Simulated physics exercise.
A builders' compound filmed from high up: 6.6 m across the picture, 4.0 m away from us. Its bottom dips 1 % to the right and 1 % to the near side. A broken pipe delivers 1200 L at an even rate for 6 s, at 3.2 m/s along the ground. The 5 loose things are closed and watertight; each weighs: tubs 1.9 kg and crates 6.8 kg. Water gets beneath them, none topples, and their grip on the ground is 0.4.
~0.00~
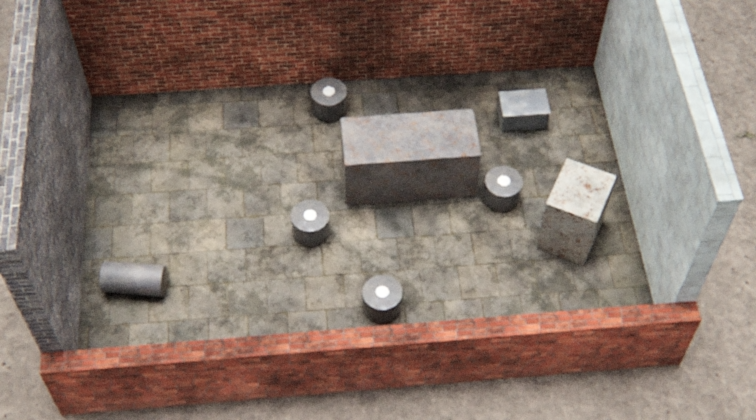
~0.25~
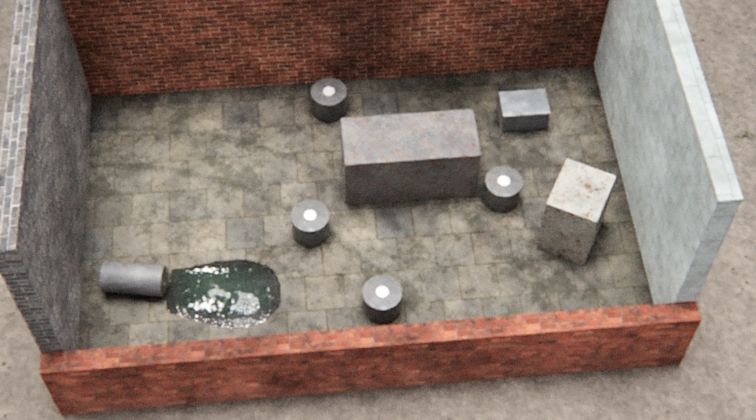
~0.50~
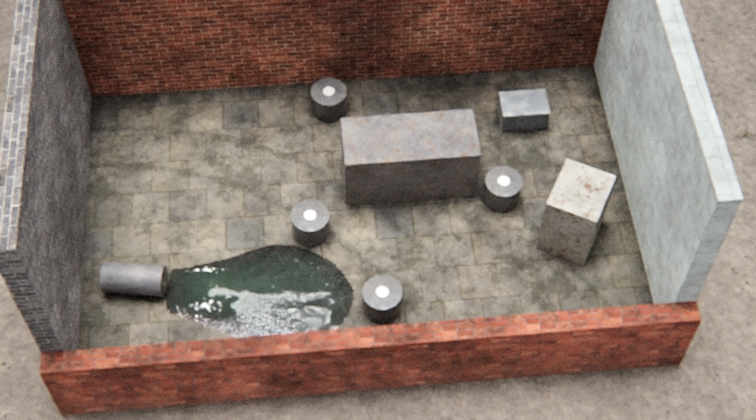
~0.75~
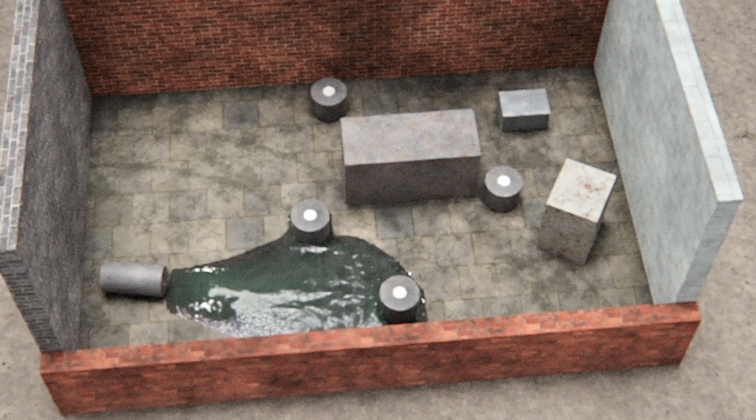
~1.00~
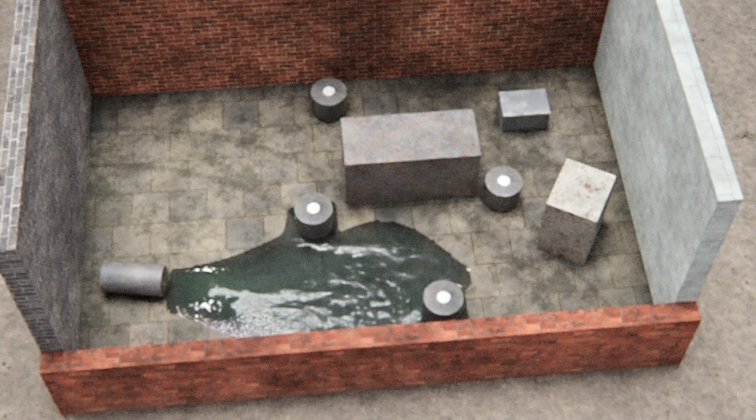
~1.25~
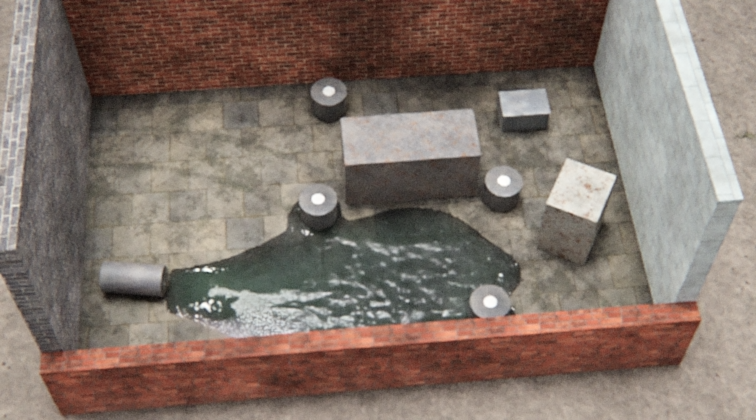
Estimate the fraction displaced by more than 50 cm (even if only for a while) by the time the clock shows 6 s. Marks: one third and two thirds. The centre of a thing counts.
It is from one to two thirds.
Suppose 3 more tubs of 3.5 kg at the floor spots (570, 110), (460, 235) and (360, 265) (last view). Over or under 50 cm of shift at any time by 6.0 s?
In that order: Over, over, past it.
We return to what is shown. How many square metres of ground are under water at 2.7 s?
About 10.0 m2.
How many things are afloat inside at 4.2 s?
2 of them.
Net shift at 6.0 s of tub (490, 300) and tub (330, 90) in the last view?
In turn: 250 cm, 0 cm.
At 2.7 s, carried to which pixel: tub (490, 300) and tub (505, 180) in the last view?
Around (645, 286) and (535, 150).
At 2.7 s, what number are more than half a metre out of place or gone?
By then 2.
After 1.8 s 1 of 5 are over 50 cm from their spots; 1 afloat.
After 2.7 s 2 of 5 are over 50 cm from their spots; 1 afloat.
After 4.2 s 2 of 5 are over 50 cm from their spots; 2 afloat.
After 6.0 s 3 of 5 are over 50 cm from their spots, and 3 have been at some point; 2 afloat.
